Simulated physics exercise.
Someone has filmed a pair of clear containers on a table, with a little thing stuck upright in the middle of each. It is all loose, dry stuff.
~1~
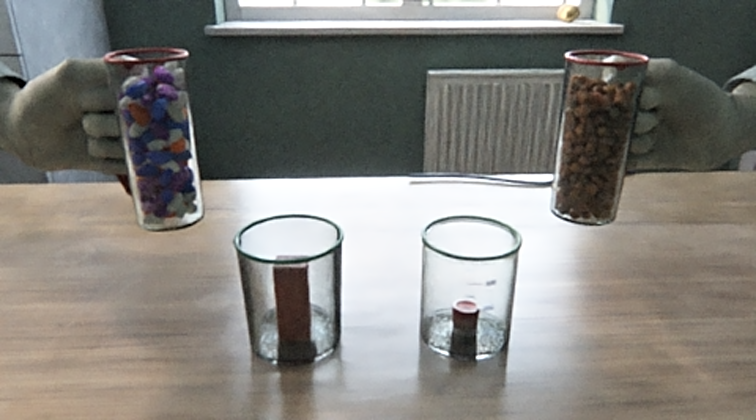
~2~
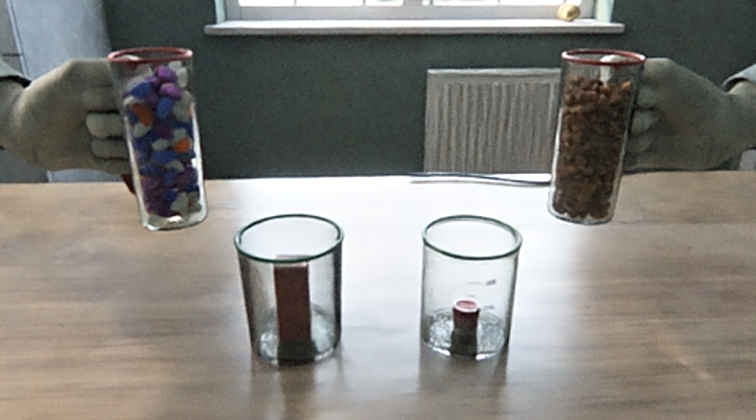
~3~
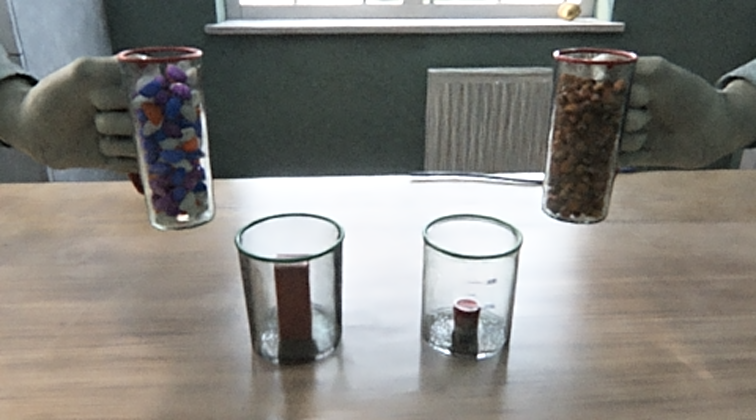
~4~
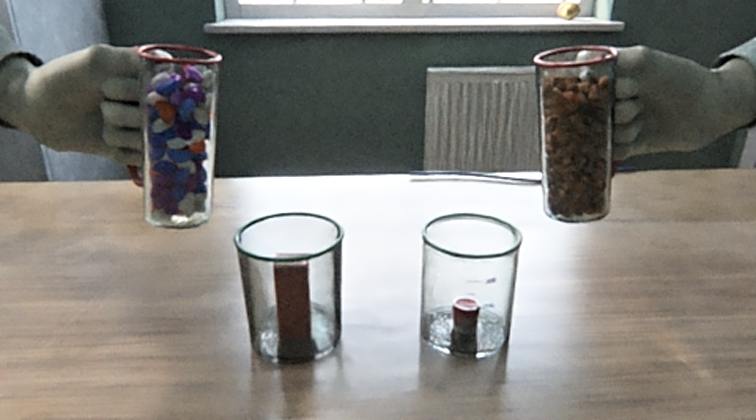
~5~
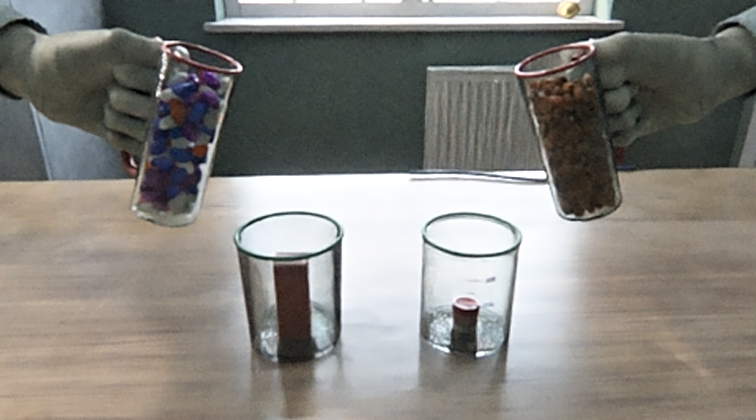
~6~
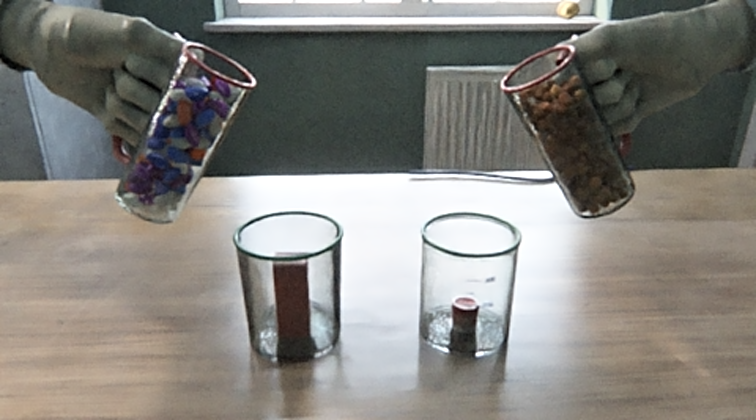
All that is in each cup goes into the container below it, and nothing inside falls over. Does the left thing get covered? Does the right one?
The left object stands proud of the pile and the right object ends up hidden.
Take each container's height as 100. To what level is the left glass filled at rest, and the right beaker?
Left: 60 %. Right: 55 %.
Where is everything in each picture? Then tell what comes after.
The first picture shows small block in the left glass at (294, 298), reaching well over half way up; left cup at (160, 141), nearly full of jelly beans; small tin in the right beaker at (465, 315), a quarter of its height or less; right cup at (594, 139), nearly full of cereal balls.
The second picture shows left cup at (164, 141), upright; right cup at (591, 139), upright.
The third picture shows left cup at (172, 140), upright; right cup at (584, 138), upright.
The fourth picture shows left cup at (179, 139), tipped 8°; right cup at (576, 137), tipped 8°.
The fifth picture shows left cup at (183, 138), tipped 20°; right cup at (572, 136), tipped 20°.
The sixth picture shows small block in the left glass at (293, 295); left cup at (182, 138), tipped 32°; small tin in the right beaker at (465, 312); right cup at (572, 136), tipped 32°.
Then, 0.46 s past the last view, left glass empty, all of its cupful still in the cup; right beaker empty, all of its cupful still in the cup.
Then, 0.95 s past the last view, left glass nearly empty, nearly all of its cupful still in the cup; right beaker nearly empty, nearly all of its cupful still in the cup.
Then, 1.54 s past the last view, left glass half full, none of its cupful still in the cup; right beaker half full, none of its cupful still in the cup.
Finally, left glass two thirds full (surface near (292, 273)), nothing beside it; right beaker half full (surface near (468, 276)), nothing beside it; the left thing is still showing; the right thing is covered.
